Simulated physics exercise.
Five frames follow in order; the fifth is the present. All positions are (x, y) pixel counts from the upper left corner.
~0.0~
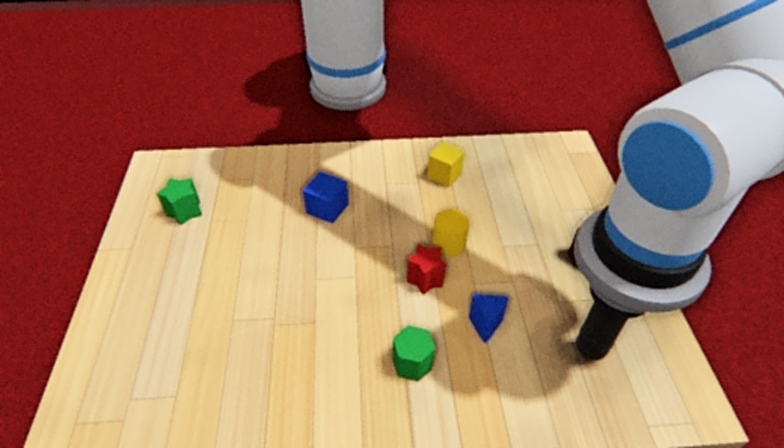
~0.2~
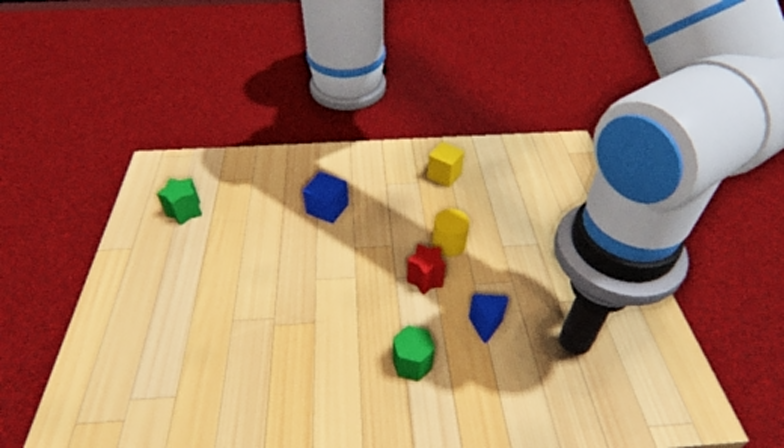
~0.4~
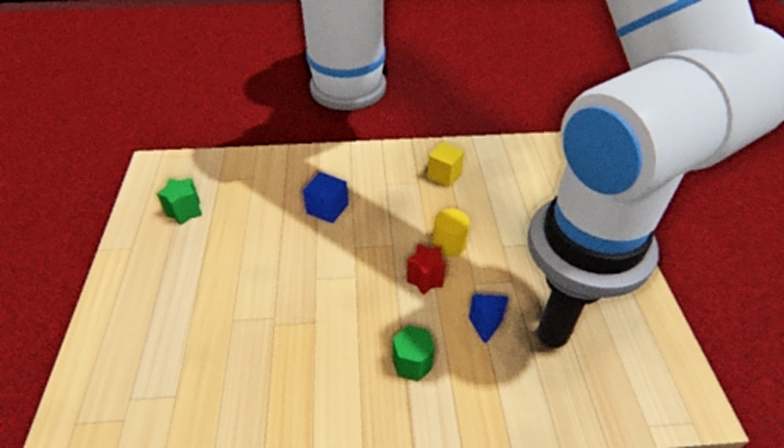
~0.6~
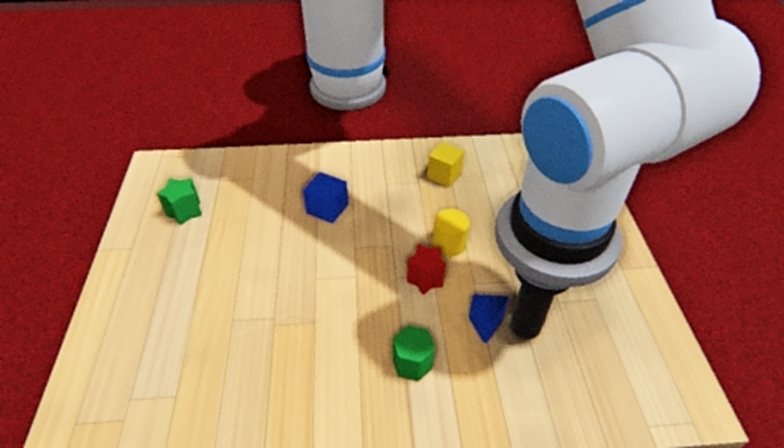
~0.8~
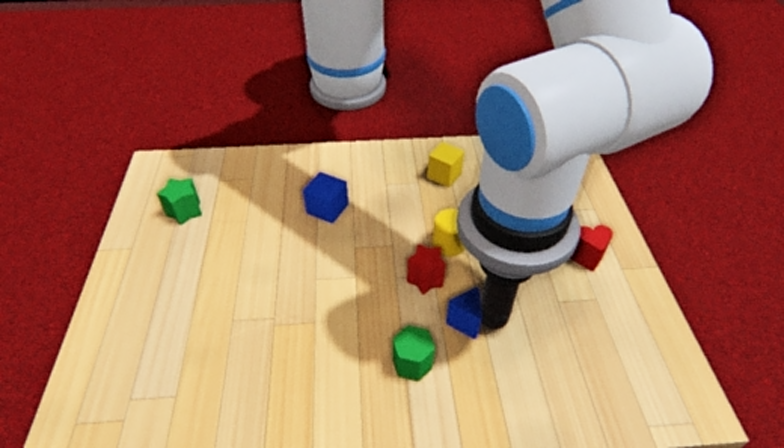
On a wooden board, a robot arm moves left and pushes the blue triangular block leftward.
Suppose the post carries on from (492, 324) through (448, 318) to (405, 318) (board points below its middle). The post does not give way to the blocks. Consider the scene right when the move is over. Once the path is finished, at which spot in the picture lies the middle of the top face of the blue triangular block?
Its top face will be centred at roughly (379, 296).
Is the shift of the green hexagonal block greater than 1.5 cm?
No - that is not the case.
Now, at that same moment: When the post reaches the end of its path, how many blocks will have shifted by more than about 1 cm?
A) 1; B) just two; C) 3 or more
A - 1.
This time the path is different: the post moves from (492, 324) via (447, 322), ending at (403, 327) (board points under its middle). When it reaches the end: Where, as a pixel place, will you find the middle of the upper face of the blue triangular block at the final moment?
Its top middle is near (376, 302).
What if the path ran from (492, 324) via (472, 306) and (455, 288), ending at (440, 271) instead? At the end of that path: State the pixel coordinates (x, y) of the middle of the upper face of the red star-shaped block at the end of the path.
The point I'd pick in the picture is (409, 249).
On the path given first. Halfway along, post (447, 311); blue triangular block (422, 297), turned 15° anticlockwise.
At the end, post (406, 311); green hexagonal block not moved; red star-shaped block not moved; blue triangular block (379, 296).
